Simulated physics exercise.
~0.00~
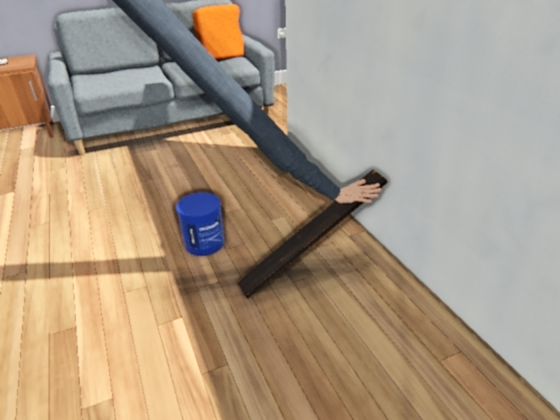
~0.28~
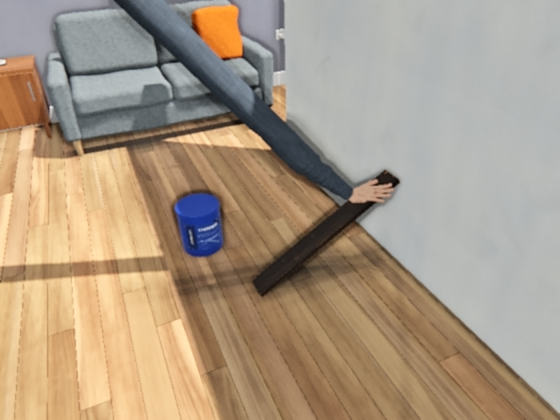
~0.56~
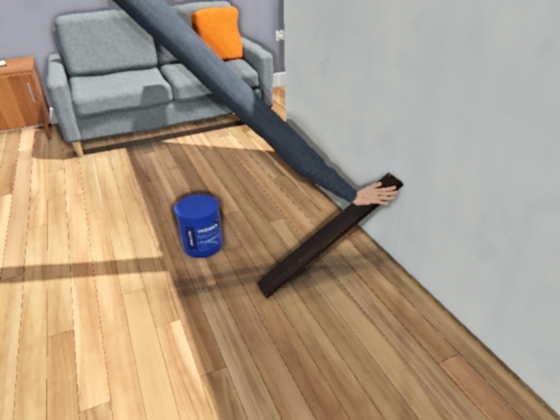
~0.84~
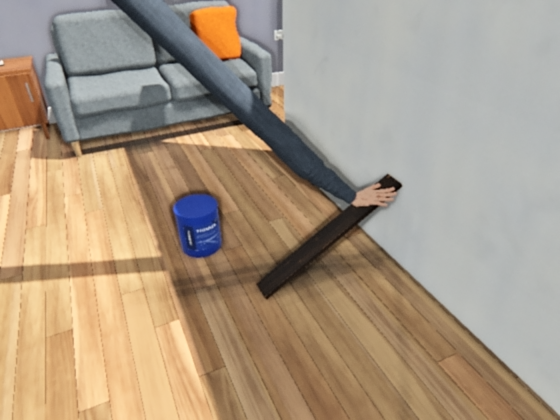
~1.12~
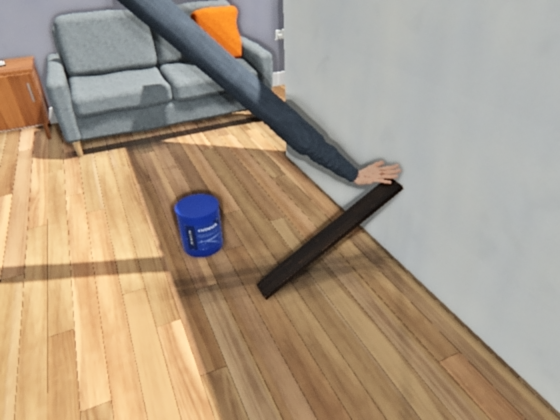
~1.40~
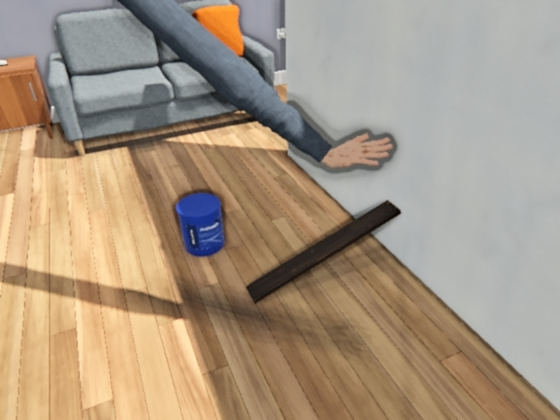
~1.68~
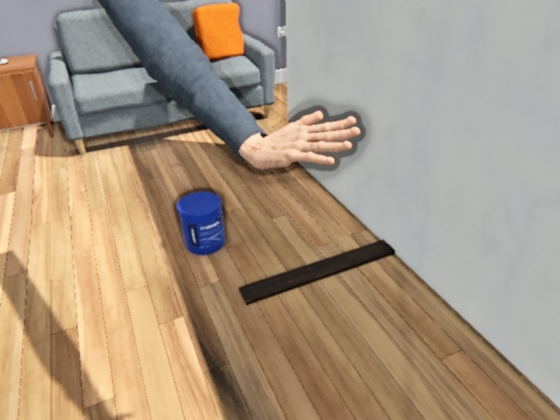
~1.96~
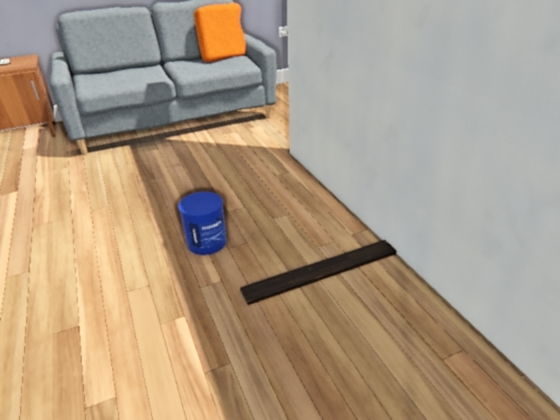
A black plank leaning on a wall slides down flat after a hand releases it.
